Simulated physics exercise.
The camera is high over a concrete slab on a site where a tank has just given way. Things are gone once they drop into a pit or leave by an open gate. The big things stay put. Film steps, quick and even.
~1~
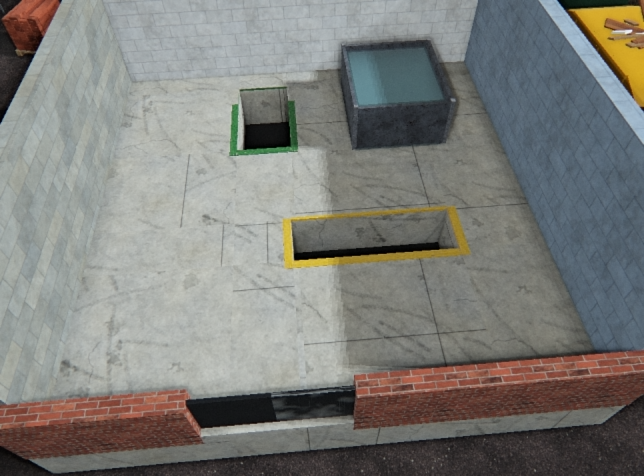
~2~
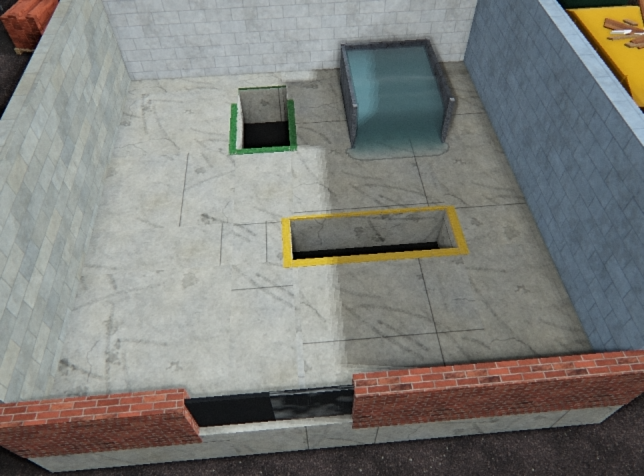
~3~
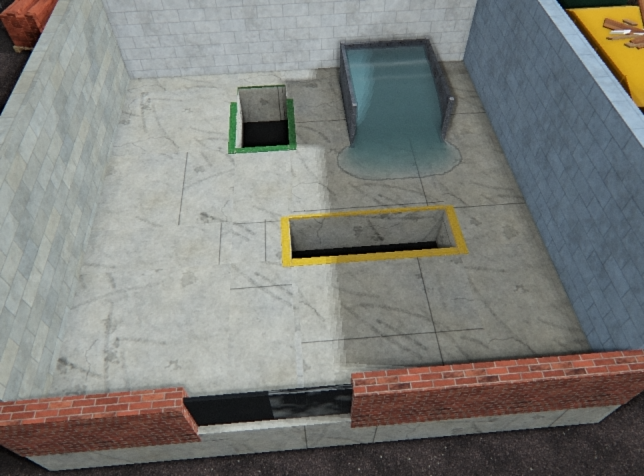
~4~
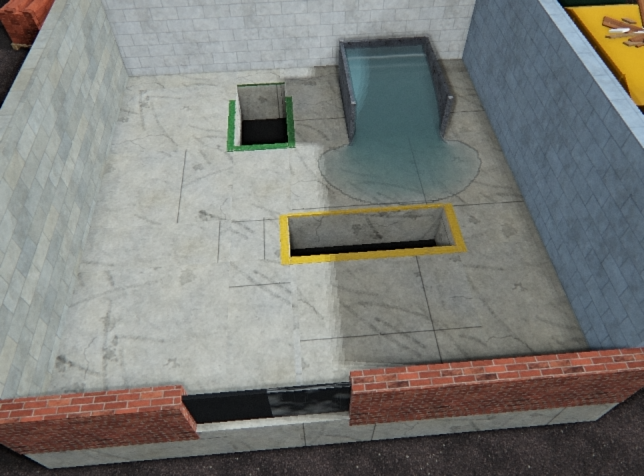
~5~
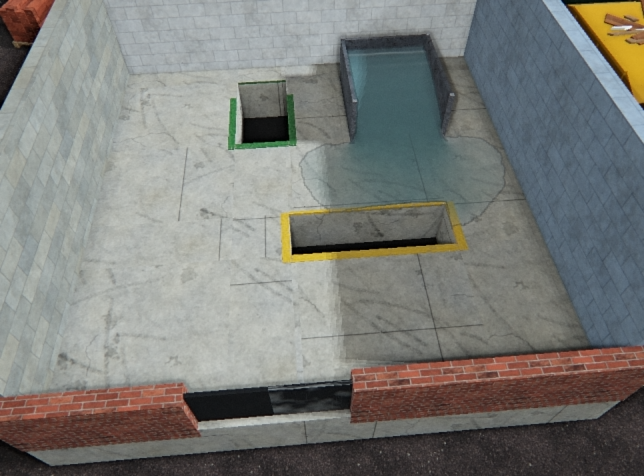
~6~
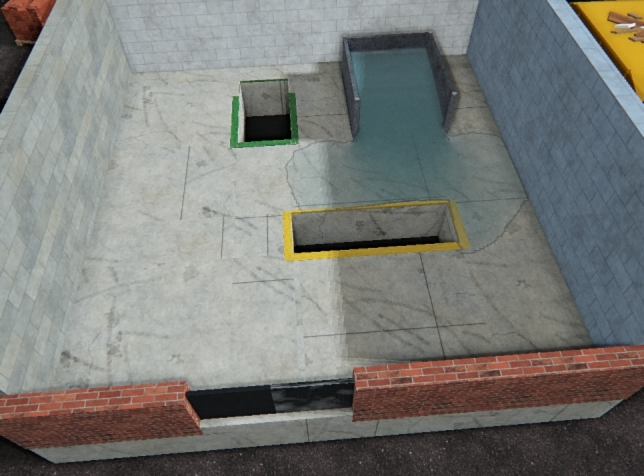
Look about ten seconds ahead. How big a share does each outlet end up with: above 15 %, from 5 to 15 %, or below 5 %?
The result: The gate gets below 5 %; the yellow pit gets above 15 %; the green pit gets below 5 %.
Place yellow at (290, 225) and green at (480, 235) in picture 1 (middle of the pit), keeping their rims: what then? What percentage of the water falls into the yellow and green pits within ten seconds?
Per cent, approx.: Yellow 30, green 45.
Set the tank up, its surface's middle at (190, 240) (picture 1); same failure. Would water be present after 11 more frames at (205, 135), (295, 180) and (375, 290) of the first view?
So, first one stays dry, second one stays dry, third one got wet.
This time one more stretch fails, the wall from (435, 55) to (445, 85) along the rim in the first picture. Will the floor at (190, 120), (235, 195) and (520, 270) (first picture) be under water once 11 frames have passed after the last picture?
Unsoaked, then unsoaked, then soaked.
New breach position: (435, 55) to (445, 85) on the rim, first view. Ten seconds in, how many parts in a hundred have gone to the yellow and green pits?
Yellow 20 %, green 15 %.
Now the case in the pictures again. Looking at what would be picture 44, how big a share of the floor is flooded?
Near 50 in a hundred.
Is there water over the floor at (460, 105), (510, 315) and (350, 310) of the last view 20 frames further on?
Listed points: Unwetted / inundated / inundated.
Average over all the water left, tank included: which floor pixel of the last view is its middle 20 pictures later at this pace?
Close to (427, 215), I reckon.
A moment on, water covers 20 % of the floor; the gate 0 %, the yellow pit 23 %, the green pit 0 %.
Next, water covers 25 % of the floor; the gate 0 %, the yellow pit 41 %, the green pit 0 %.
Then, water covers 30 % of the floor; the gate 0 %, the yellow pit 54 %, the green pit 0 %.
Later, water covers 50 % of the floor; the gate 0 %, the yellow pit 63 %, the green pit 0 %.
In the end, water covers 45 % of the floor; the gate 0 %, the yellow pit 68 %, the green pit 0 %.
